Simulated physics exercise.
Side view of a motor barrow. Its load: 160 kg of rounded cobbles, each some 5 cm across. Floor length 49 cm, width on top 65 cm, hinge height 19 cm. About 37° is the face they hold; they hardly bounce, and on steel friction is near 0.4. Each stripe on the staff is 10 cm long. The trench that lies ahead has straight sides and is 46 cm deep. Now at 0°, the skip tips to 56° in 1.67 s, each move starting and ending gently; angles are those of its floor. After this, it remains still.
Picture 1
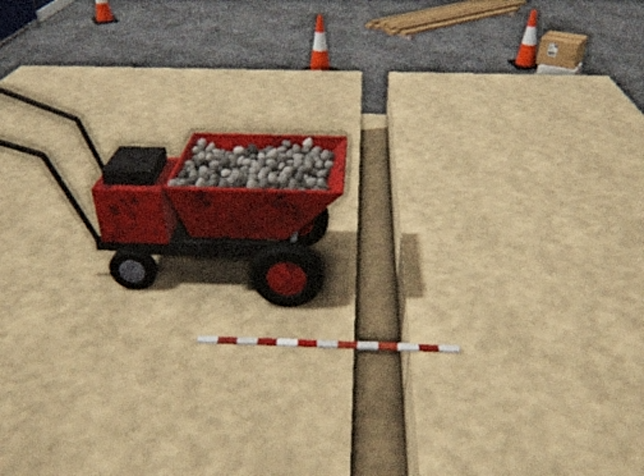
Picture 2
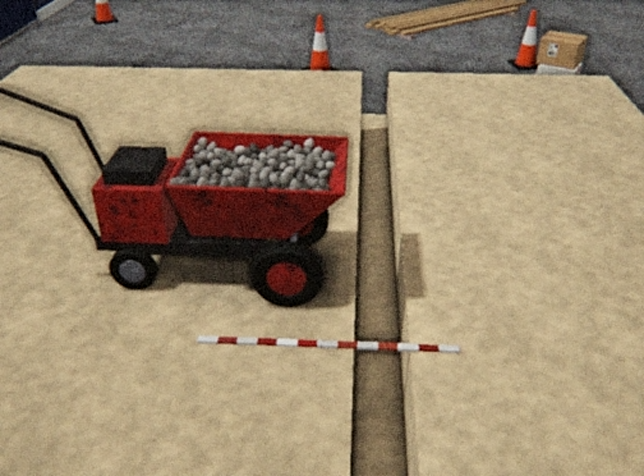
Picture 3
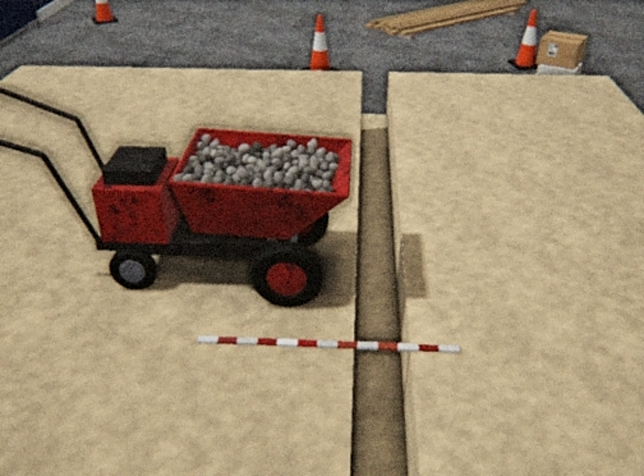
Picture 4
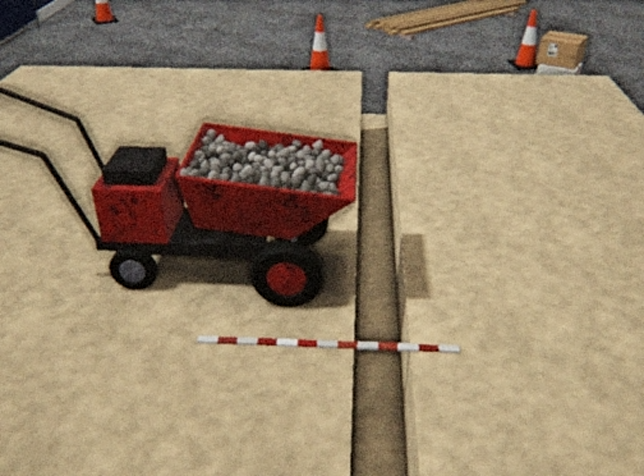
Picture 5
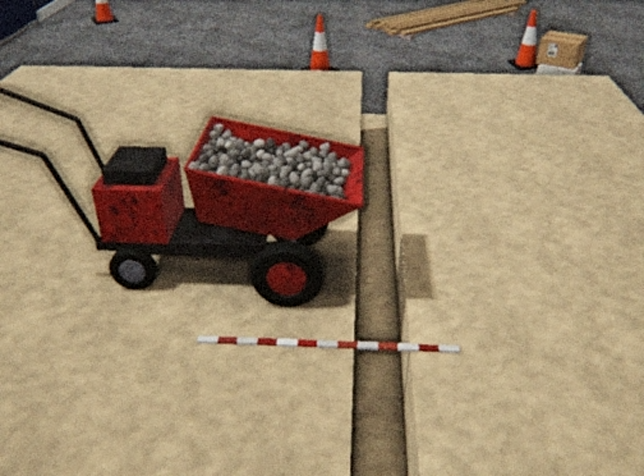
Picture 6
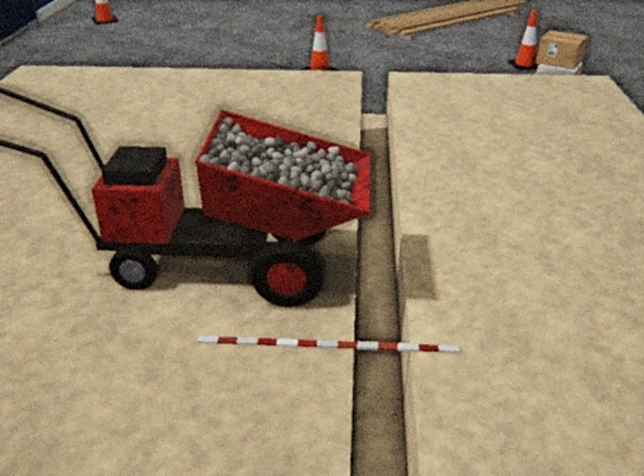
Beside a narrow trench, a red motor barrow gradually tilts its stone-filled skip toward the right.
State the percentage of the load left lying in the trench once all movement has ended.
The share left there is about 30 per cent.
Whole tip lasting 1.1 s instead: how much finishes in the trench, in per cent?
Probably about 30 in a hundred.
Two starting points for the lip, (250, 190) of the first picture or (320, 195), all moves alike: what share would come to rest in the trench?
Close to 45 percent in the first case, 55 percent in the second.
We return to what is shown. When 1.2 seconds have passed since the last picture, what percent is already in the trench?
0 per cent or so by then.
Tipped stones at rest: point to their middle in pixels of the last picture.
Look at roughly (426, 278).
Then, 0.6 s after the last picture the floor is at 47°, 100 % in the skip; the foremost stones are at (400, 242).
Then, 1.2 s after the last picture the floor is at 56°, 78 % in the skip, 2 % in the trench, 20 % past the trench; the foremost stones are at (470, 289).
Then, 1.5 s after the last picture the floor is at 56°, 53 % in the skip, 3 % in the trench, 44 % past the trench; the foremost stones are at (530, 272).
Then, 3.5 s after the last picture the floor is at 56°, 19 % in the skip, 30 % in the trench, 51 % past the trench; the foremost stones are at (571, 277).
